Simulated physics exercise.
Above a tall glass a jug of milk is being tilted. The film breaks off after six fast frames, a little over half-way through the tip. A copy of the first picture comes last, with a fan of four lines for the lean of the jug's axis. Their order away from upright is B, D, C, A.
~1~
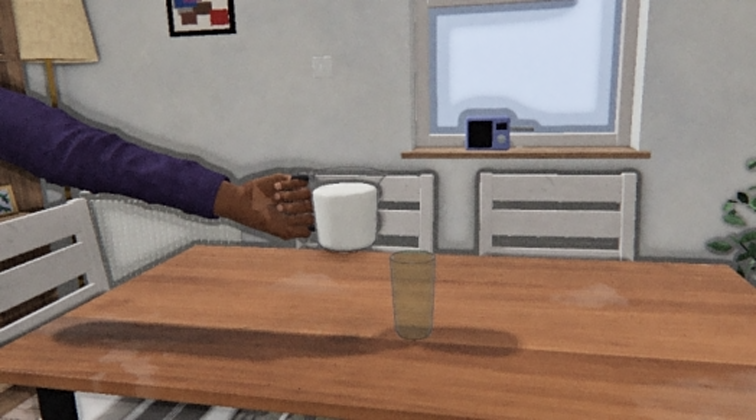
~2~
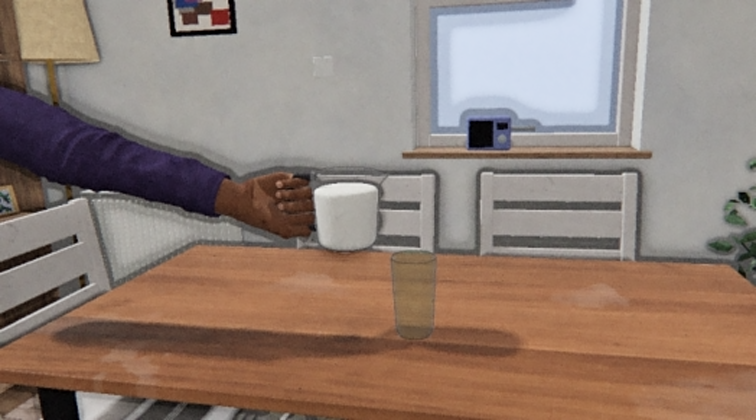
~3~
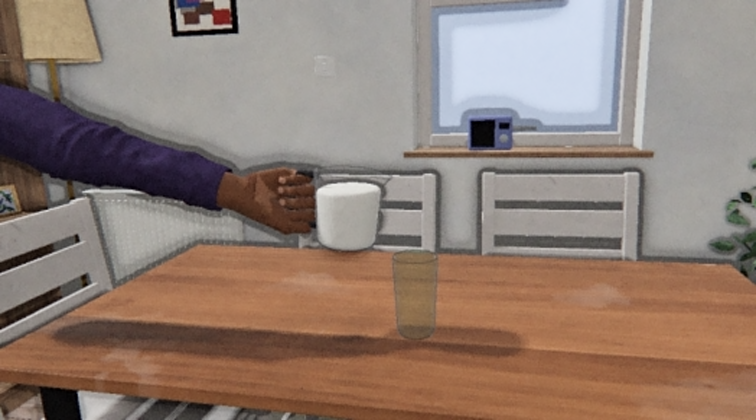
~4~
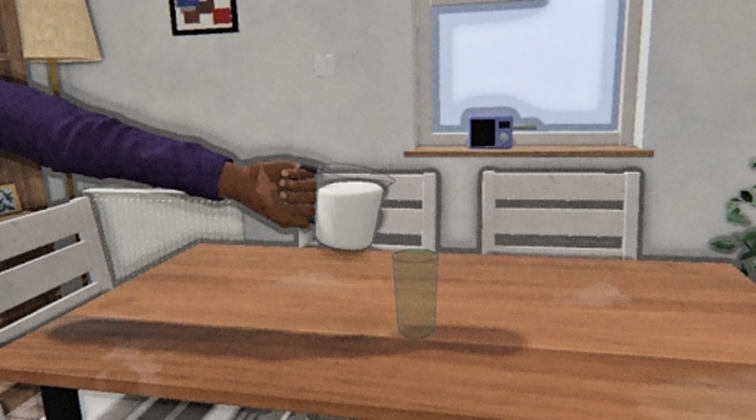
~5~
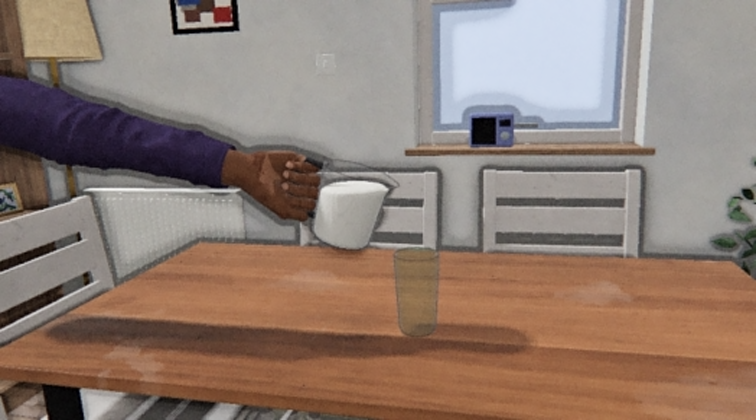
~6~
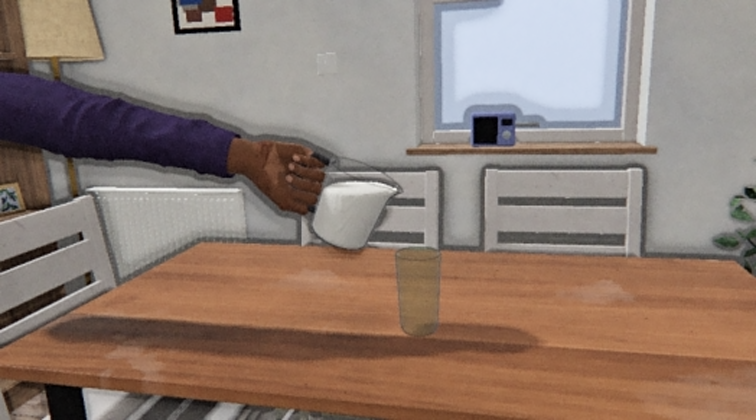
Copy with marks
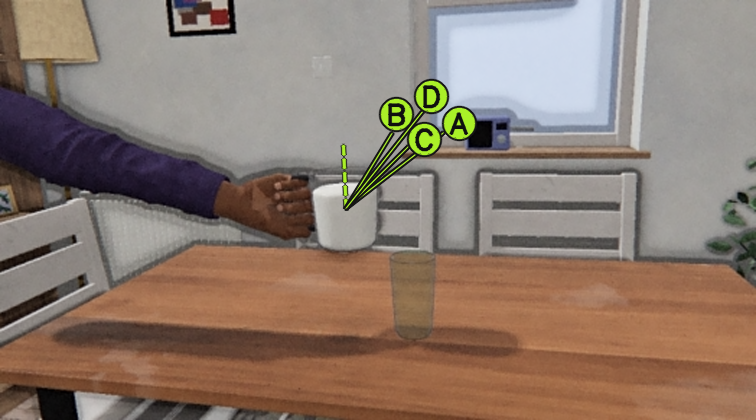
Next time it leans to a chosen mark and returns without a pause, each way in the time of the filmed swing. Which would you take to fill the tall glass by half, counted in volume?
It is A.
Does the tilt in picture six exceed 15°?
Yes, it does.
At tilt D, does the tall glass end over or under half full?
Under half.
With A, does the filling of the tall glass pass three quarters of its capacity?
No.
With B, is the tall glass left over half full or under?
Under.
On the marked copy, A at (443, 132); B at (392, 133); C at (408, 146); D at (422, 111).
For tilt A, the tall glass ends with about 49 % of what it can hold.
For tilt B, the tall glass ends with about 10 % of what it can hold.
For tilt C, the tall glass ends with about 33 % of what it can hold.
For tilt D, the tall glass ends with about 21 % of what it can hold.
